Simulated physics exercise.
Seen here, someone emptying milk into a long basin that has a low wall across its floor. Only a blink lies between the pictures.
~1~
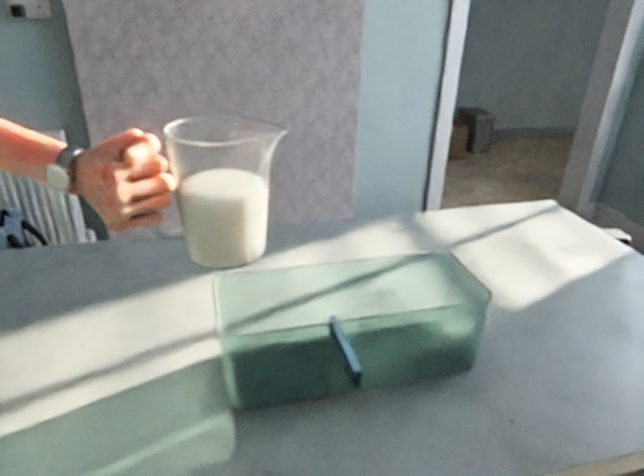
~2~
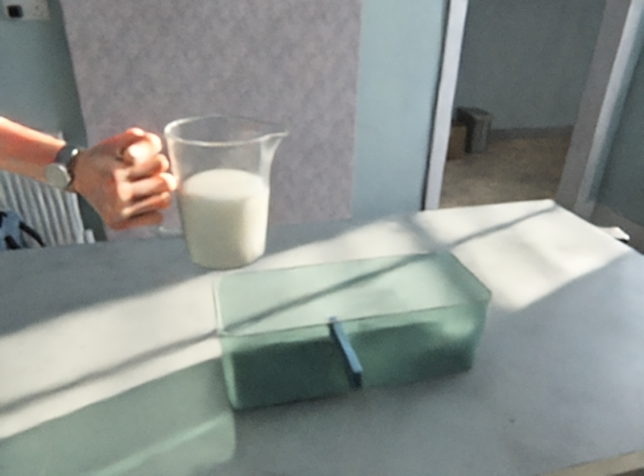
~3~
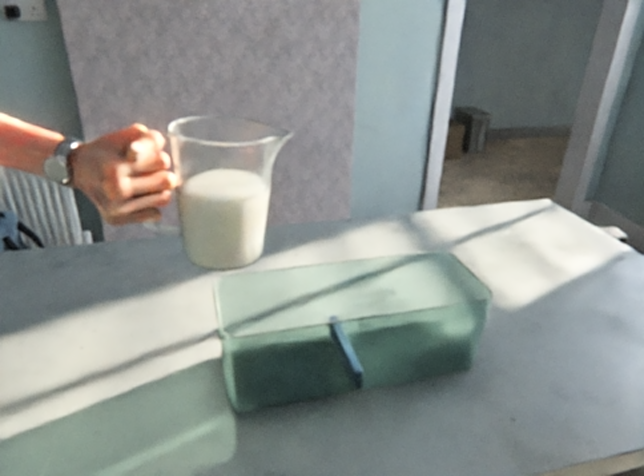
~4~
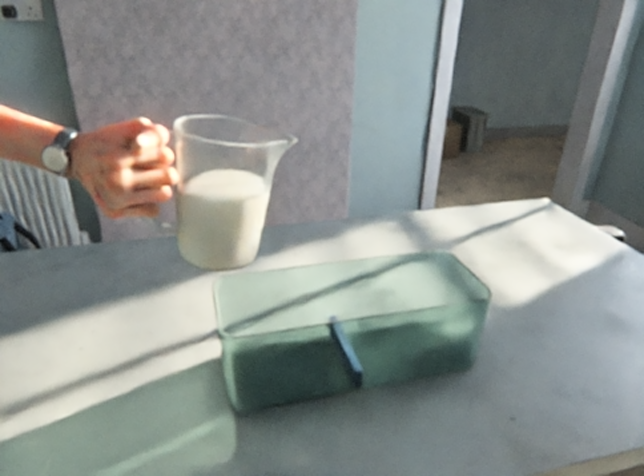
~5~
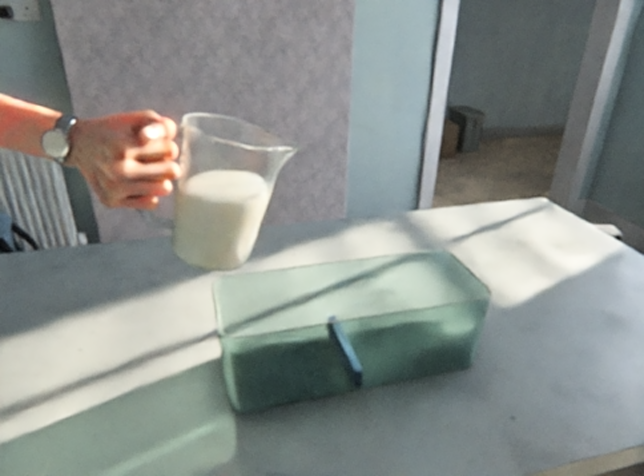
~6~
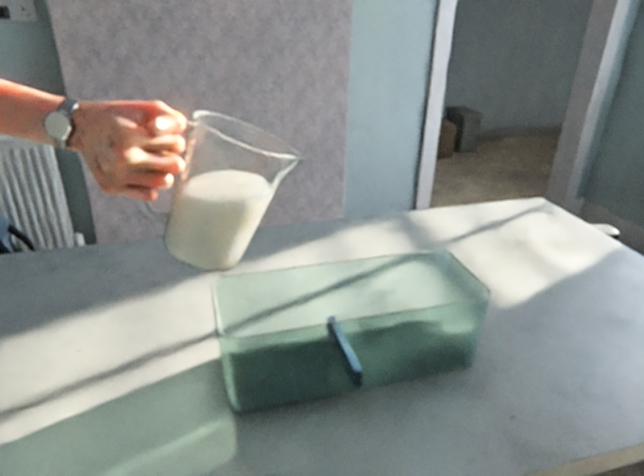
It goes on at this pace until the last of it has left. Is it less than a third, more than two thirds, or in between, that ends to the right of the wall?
It comes to between a third and two thirds.
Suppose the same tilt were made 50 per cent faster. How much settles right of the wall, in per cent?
Roughly 30 in a hundred.
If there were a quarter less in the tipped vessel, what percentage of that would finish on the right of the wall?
Near 25 %.
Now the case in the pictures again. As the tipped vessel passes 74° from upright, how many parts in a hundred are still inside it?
Some 90 per cent.
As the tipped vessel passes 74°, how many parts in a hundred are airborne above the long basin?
Some 10 per cent.
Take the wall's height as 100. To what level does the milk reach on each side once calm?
Left about 50, right about 30.
A moment on, the tilt is 74° and 92 per cent is still to pour, 0 is left of the wall and 0 right of it.
Next, the tilt is 102° and 31 per cent is still to pour, 22 is left of the wall and 28 right of it.
Then the tilt is 107° and 1 per cent is still to pour, 55 is left of the wall and 41 right of it.
Later the tilt is 107° and 0 per cent is still to pour, 57 is left of the wall and 42 right of it.
Finally, 57 per cent lies left of the wall, 42 right of it and 1 outside.
